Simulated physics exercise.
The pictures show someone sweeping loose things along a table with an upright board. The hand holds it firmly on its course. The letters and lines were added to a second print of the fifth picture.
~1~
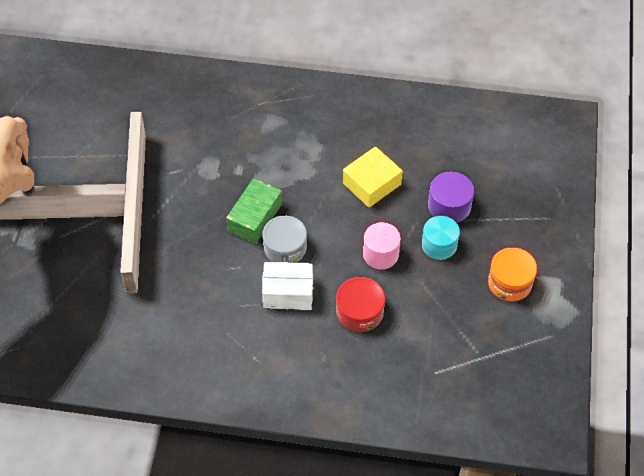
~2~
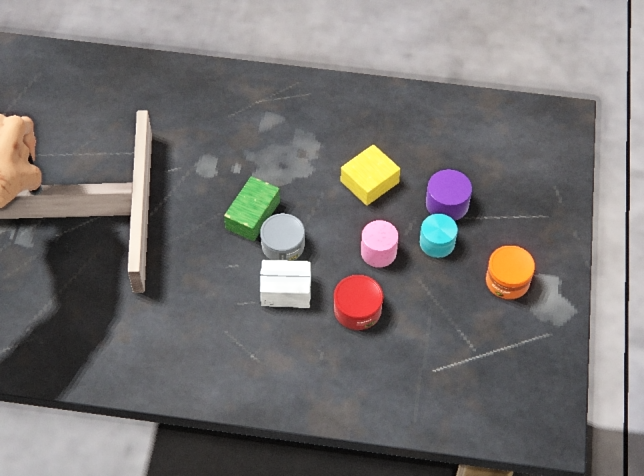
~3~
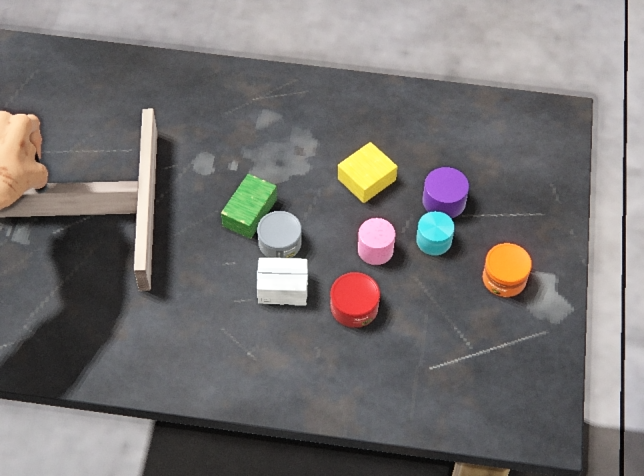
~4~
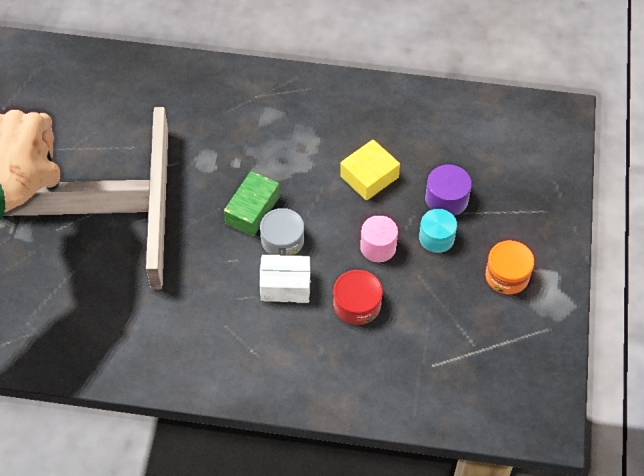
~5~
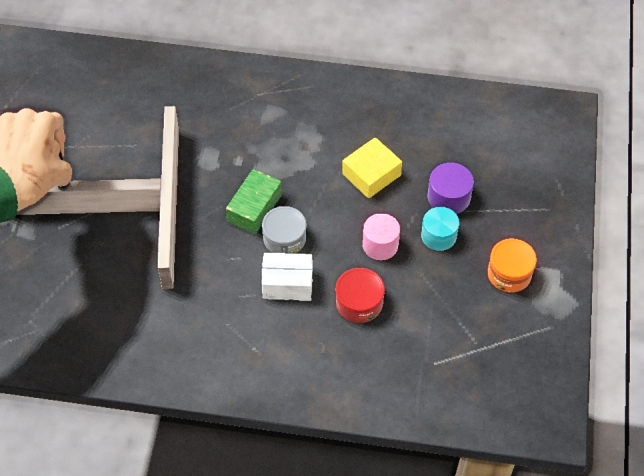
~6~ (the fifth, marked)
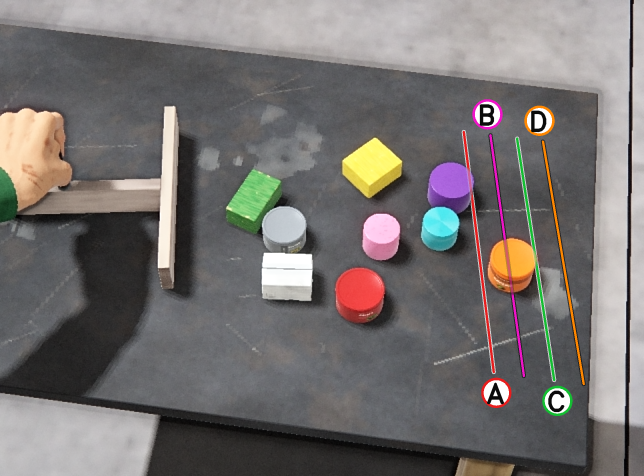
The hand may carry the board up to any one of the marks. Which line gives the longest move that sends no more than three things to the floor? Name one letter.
At C, and not beyond.
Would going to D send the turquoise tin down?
Yes.
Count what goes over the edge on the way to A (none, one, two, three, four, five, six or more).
In all, none.
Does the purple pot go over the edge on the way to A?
No.
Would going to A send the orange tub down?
By then, no.
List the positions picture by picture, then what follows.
The first frame shows green block (255, 211); grey jar (285, 241); pink pot (382, 246).
The second frame shows board (138, 187); turquoise tin (438, 236).
The third frame shows board (144, 186); yellow block (368, 173).
The fourth frame shows board (156, 184); red jar (358, 298).
The fifth frame shows board (167, 183); green block (254, 201); grey jar (285, 231); pink pot (382, 237).
On the marked copy, A at (478, 245); B at (506, 248); C at (535, 252); D at (562, 255).
With C. Early on, board (296, 200); red jar (379, 297); white box (329, 281).
Further on, board (429, 216); orange tub (523, 261); red jar (513, 301).
At the end, board (535, 229); orange tub over the edge; red jar over the edge; three fallen.
As for the rest, A is within the limit but short; B is within the limit but short; D drops six.
